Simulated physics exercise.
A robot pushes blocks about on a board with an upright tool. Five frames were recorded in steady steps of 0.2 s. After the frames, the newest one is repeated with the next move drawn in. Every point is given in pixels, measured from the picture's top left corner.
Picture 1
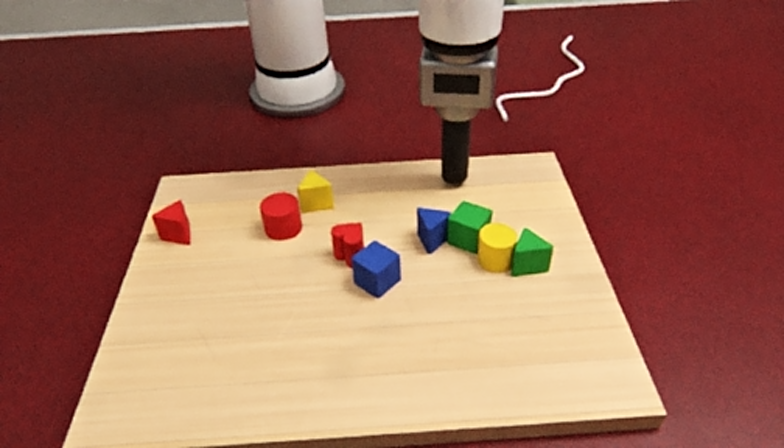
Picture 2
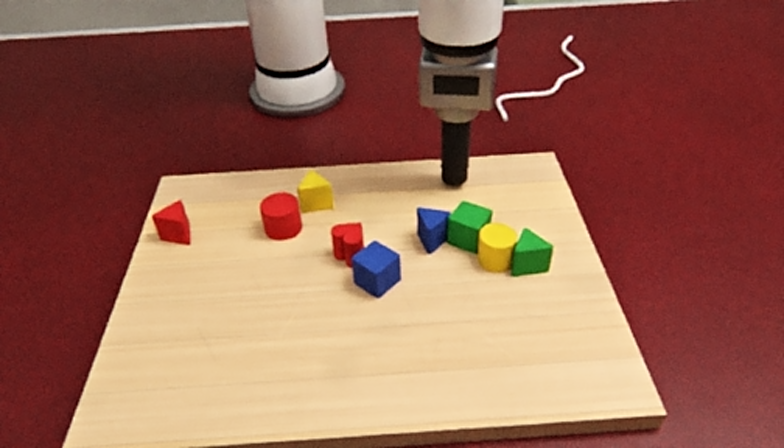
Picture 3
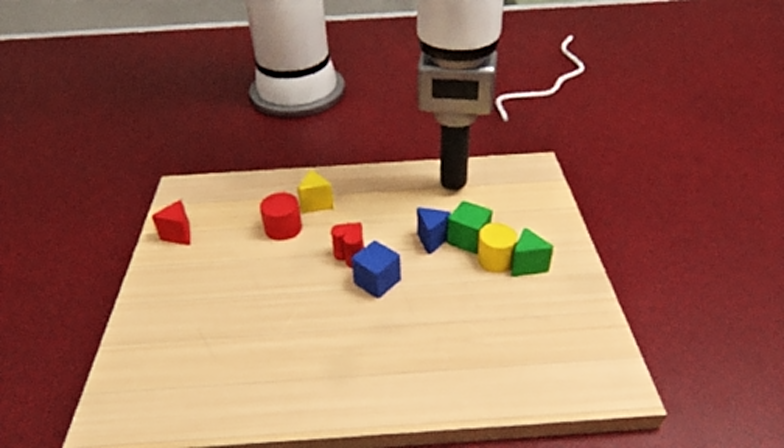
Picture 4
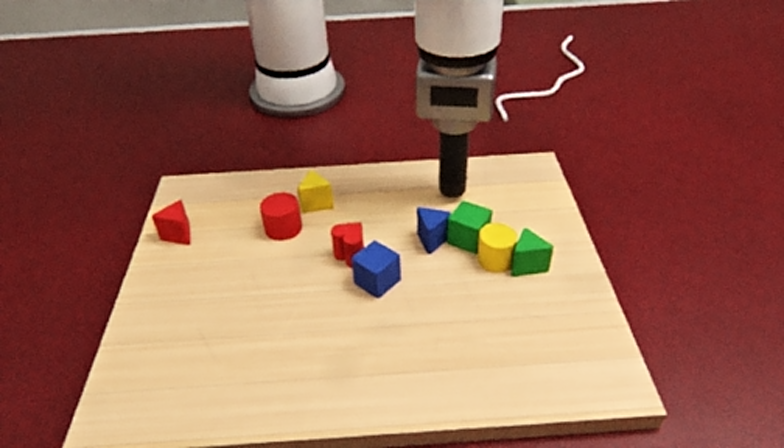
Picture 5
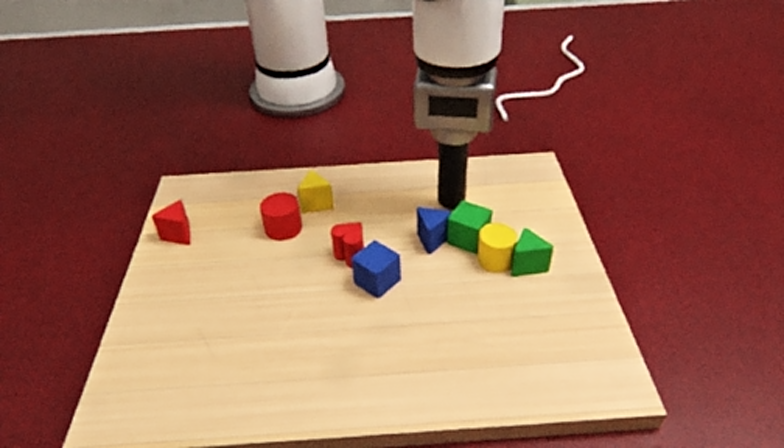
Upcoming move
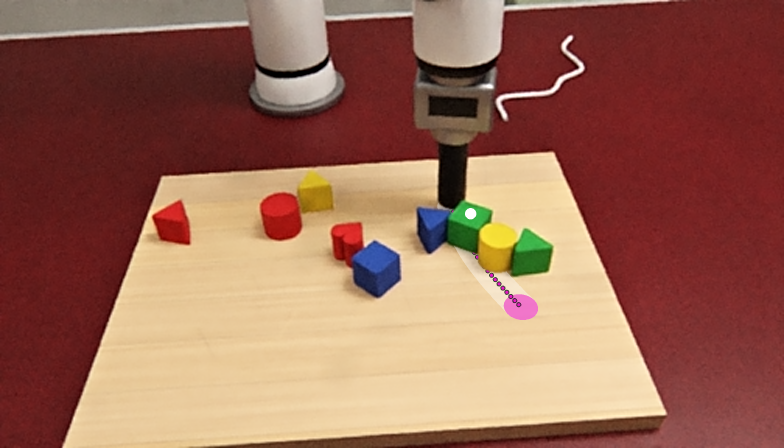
A robot arm lowers its black tool slightly toward the blocks, which all stay still.
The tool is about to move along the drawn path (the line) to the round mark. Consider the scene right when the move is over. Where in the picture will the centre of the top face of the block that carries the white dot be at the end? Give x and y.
Pixel (466, 267).
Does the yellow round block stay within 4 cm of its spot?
Going by the path, no.
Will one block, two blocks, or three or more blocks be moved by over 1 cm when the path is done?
It looks like two blocks will be pushed more than about 1 cm.
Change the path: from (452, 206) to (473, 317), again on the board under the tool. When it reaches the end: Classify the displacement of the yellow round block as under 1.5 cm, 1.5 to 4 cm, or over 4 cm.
Band: Over 4 cm.
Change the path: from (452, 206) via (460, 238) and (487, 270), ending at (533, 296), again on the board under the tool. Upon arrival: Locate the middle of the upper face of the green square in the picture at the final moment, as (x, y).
Just about (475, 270).
The line goes from (452, 206) through (476, 254) to (521, 307); the dot is on the green square.
On the path given first. One third of the way, tool (466, 232); green square (469, 238), turned 30° clockwise; yellow round block (506, 254); green triangular block (537, 243), turned 20° anticlockwise.
Two thirds of the way, tool (490, 267); green square (466, 264), turned 100° clockwise; yellow round block (516, 268); green triangular block (537, 243), turned 20° anticlockwise.
At the end, tool (522, 301); blue triangular block unmoved; green square (466, 267), turned 115° clockwise; yellow round block (556, 302); green triangular block (537, 243), turned 20° anticlockwise.
